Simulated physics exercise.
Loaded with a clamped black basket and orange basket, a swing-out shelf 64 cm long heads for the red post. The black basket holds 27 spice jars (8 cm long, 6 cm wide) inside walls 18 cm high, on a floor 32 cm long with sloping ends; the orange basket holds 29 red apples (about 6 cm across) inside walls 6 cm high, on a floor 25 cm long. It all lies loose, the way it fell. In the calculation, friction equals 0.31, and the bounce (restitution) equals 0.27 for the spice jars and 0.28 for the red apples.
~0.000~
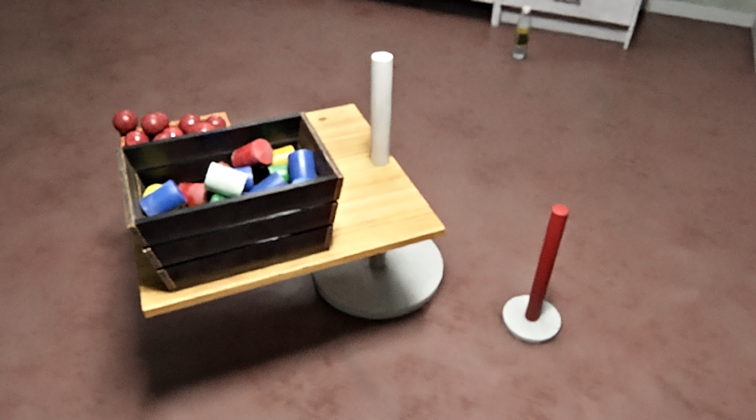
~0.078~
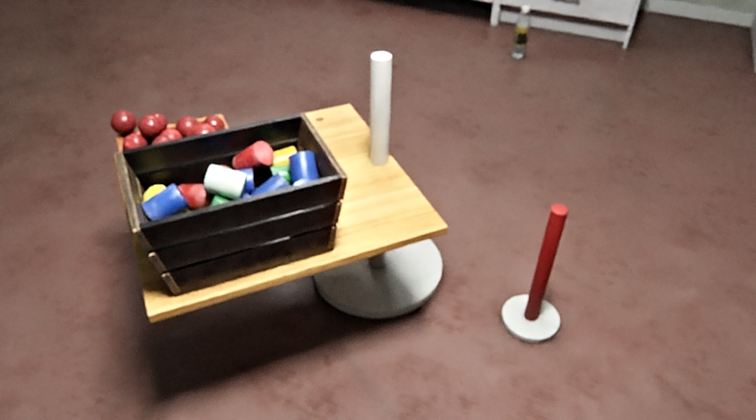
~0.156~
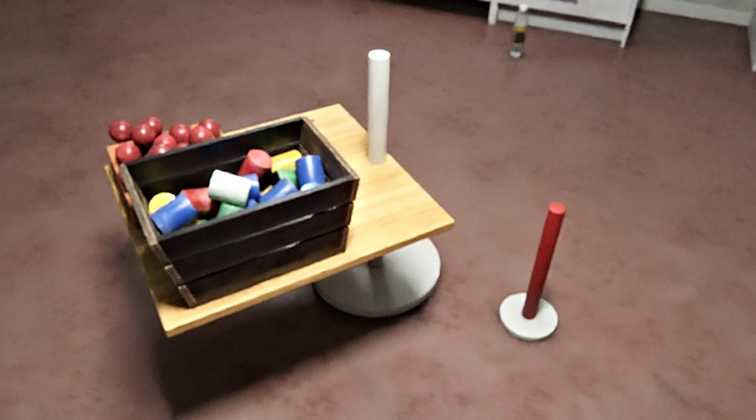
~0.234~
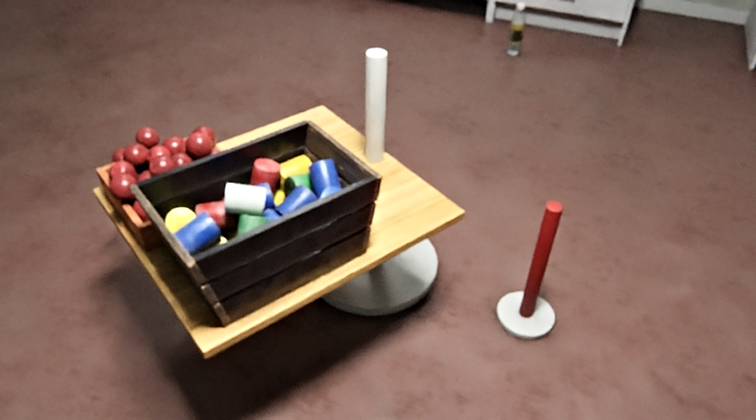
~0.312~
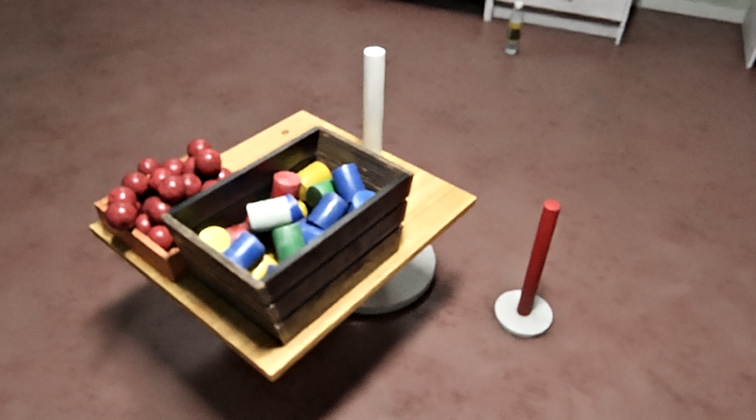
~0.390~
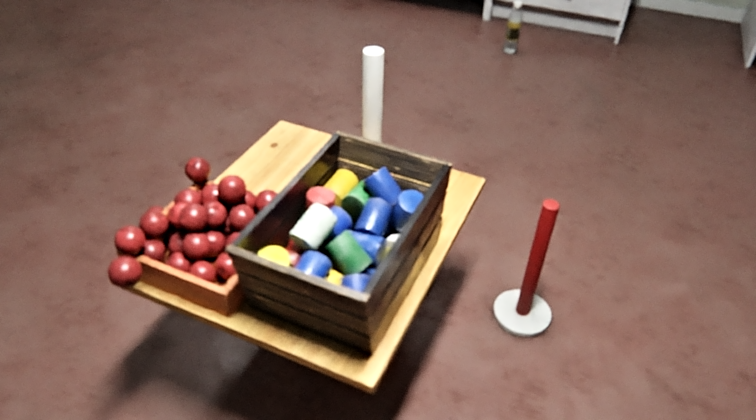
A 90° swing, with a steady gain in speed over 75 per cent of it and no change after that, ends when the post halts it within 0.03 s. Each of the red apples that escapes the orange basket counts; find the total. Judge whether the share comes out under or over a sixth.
Over a sixth.
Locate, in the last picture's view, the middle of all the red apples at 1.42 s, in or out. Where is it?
Their middle is around (414, 308).
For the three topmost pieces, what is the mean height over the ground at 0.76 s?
Their middles average near 60 cm high.
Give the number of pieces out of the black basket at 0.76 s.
For the black basket, some 0.
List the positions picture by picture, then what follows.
In the first frame (we follow the rim corner now nearest the camera, unless another is named; the camera pans a little), orange basket (by its farthest rim corner) at (220, 114); black basket at (134, 222); swung 0°; nothing out yet.
The second frame shows orange basket at (217, 116); black basket at (139, 227); swung 2°; 1 out, the lowest apple at (124, 122).
The third frame shows orange basket at (209, 122); black basket at (156, 240); swung 7°; 1 out, the lowest apple at (122, 132).
The fourth frame shows orange basket at (199, 134); black basket at (193, 259); swung 15°; 2 out.
The fifth frame shows orange basket at (193, 154); black basket at (261, 281); swung 27°; 2 out.
The sixth frame shows orange basket at (199, 181); black basket at (365, 294); swung 42°; 3 out.
After 0.56 s, it reaches the stop.
After 0.64 s, 0 of 27 out of the black basket and 9 of 29 out of the orange basket.
After 0.76 s, 0 of 27 out of the black basket and 13 of 29 out of the orange basket.
After 0.98 s, 0 of 27 out of the black basket and 14 of 29 out of the orange basket.
Final count (at 1.42 s), 0 of 27 out of the black basket and 14 of 29 out of the orange basket. Asked share, 14 of 29, 48 per cent.
